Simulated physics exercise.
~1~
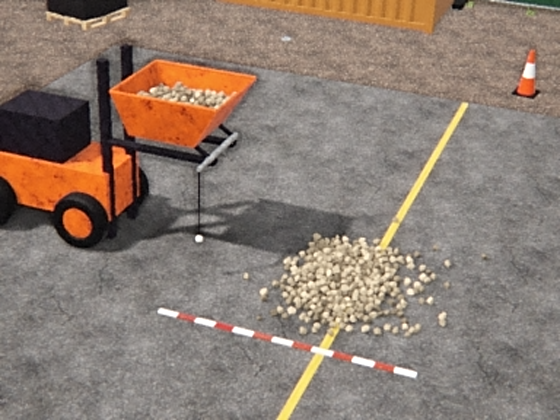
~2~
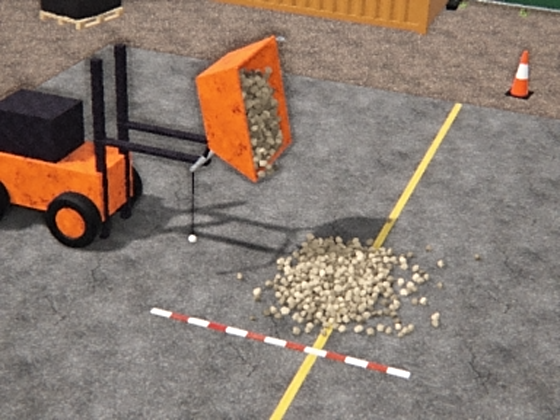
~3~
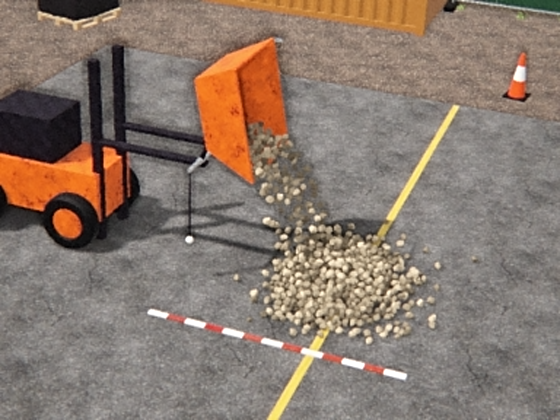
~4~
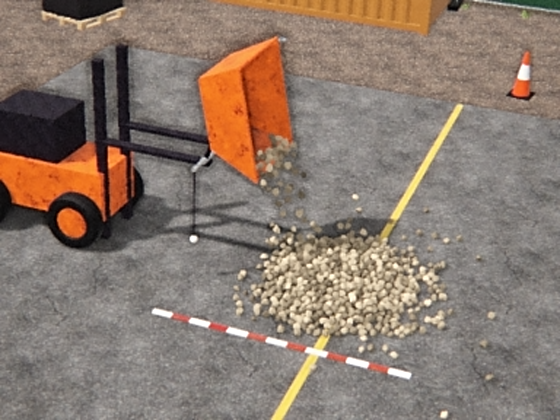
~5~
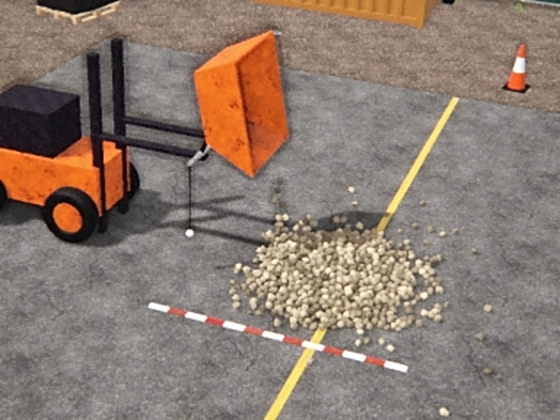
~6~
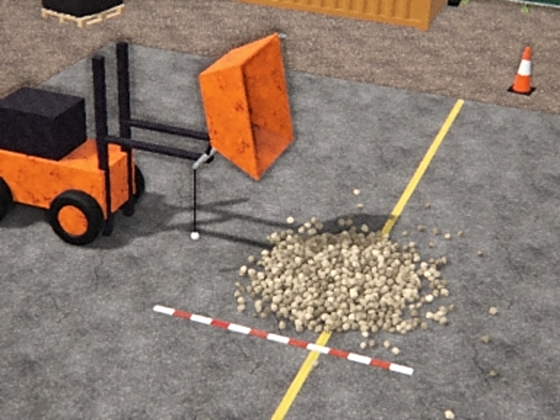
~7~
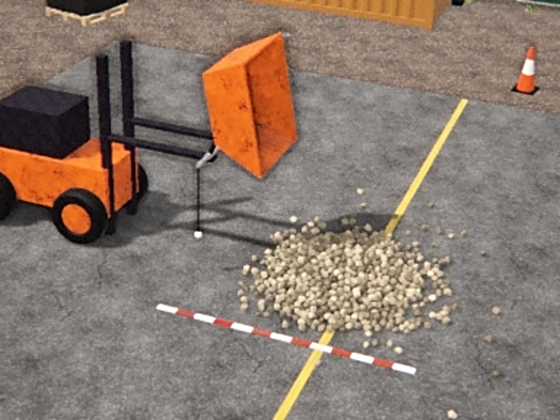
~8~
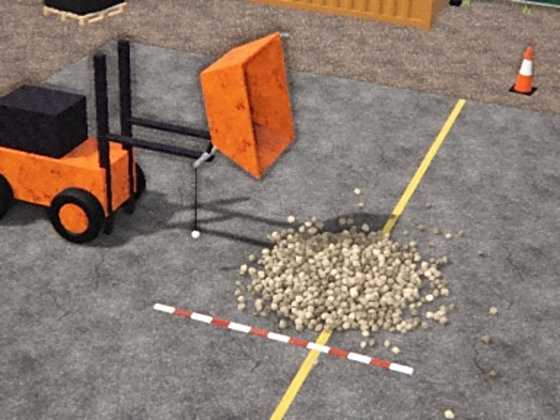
An orange forklift tipped its raised skip steeply to the right, and the pale stones inside slid out onto a loose heap lying across a yellow line, spreading it wider, until the skip hung empty and still above the ground.
